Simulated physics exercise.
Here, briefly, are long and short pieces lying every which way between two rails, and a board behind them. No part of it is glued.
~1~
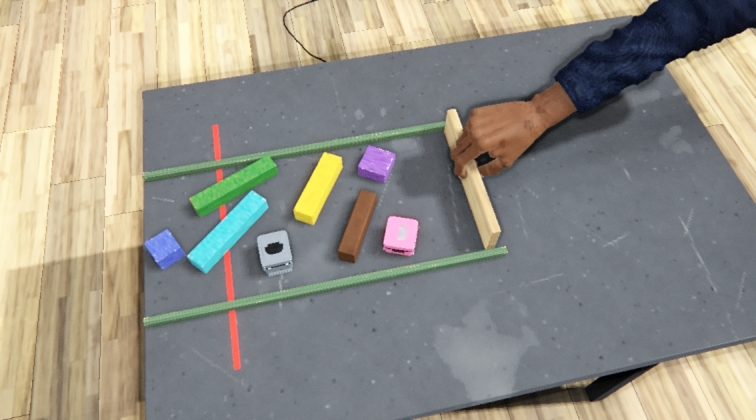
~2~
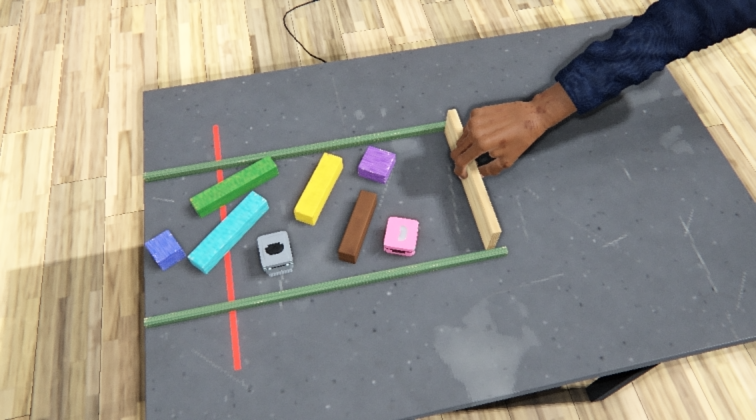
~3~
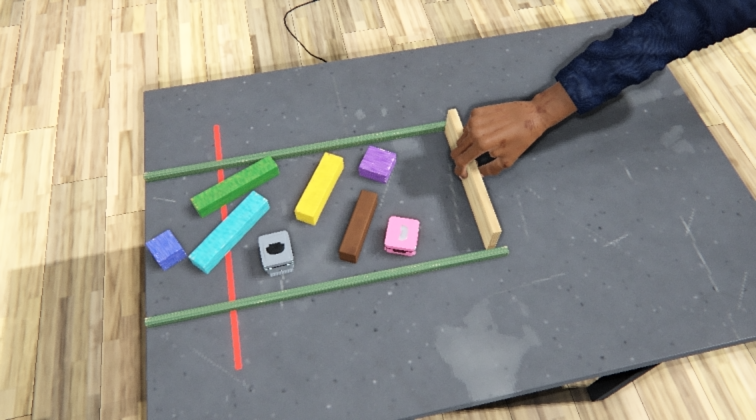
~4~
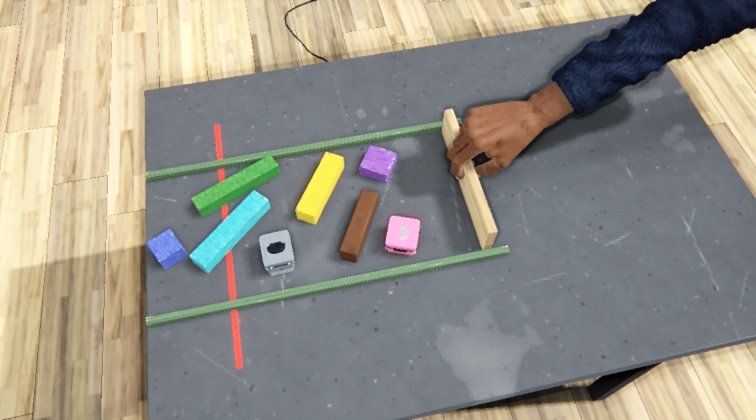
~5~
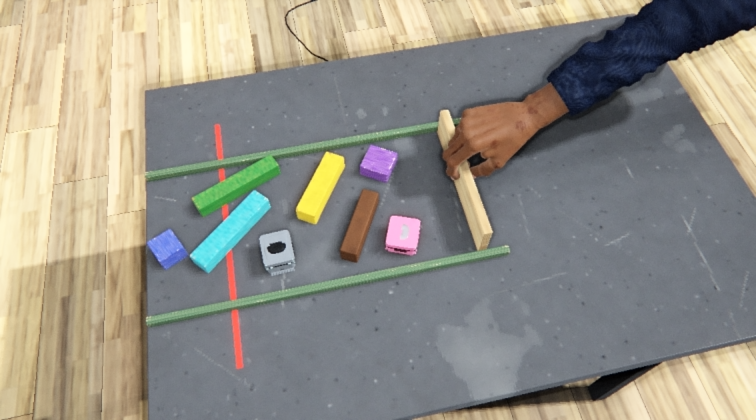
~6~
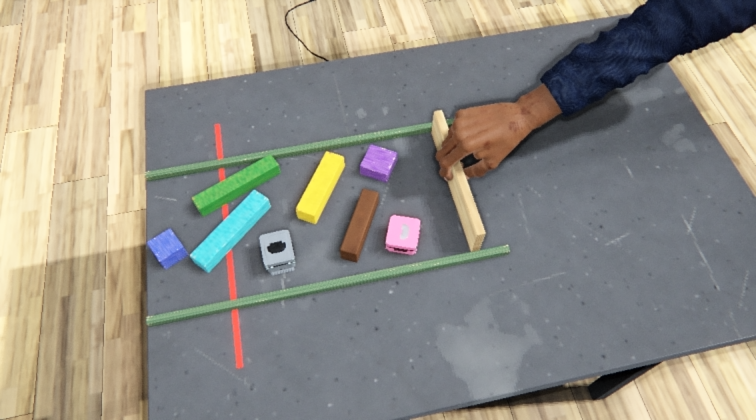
To begin with, a hand holds a wooden board upright across two green rails, with colourful blocks and sticks, a pink case and a grey case lying at angles to its left near a red tape line. The hand then slides the board slightly left, while the pieces stay practically still.
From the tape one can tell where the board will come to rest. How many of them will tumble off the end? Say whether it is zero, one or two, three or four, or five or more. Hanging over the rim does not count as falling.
The count of pieces that drop is one or two, then.
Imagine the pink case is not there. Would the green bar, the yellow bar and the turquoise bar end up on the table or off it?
Outcome for the green bar: It drops; for the yellow bar: It stays; for the turquoise bar: It stays.
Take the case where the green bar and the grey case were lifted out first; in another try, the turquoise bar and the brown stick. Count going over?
In order, the numbers are 1 and 0.
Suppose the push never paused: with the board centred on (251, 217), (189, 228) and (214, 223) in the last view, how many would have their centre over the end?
Per position: 1 / 4 / 3.
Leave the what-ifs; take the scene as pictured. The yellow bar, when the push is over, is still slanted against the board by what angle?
Near 0 degrees.
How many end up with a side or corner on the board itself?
In total, 3.
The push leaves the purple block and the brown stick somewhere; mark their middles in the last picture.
In order, first (208, 202), then (200, 247).
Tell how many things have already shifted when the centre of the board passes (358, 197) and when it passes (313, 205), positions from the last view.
One spot: 4. Other spot: 7.
Early on, none off yet; blue block at rest near (168, 249); turquoise bar at rest near (232, 230); green bar at rest near (237, 185).
A while later, none off yet; blue block at rest near (168, 249); turquoise bar travelled a little near (212, 234); green bar travelled a little near (199, 196).
Finally, the number that fall off is one or two; lost, green bar and blue block.
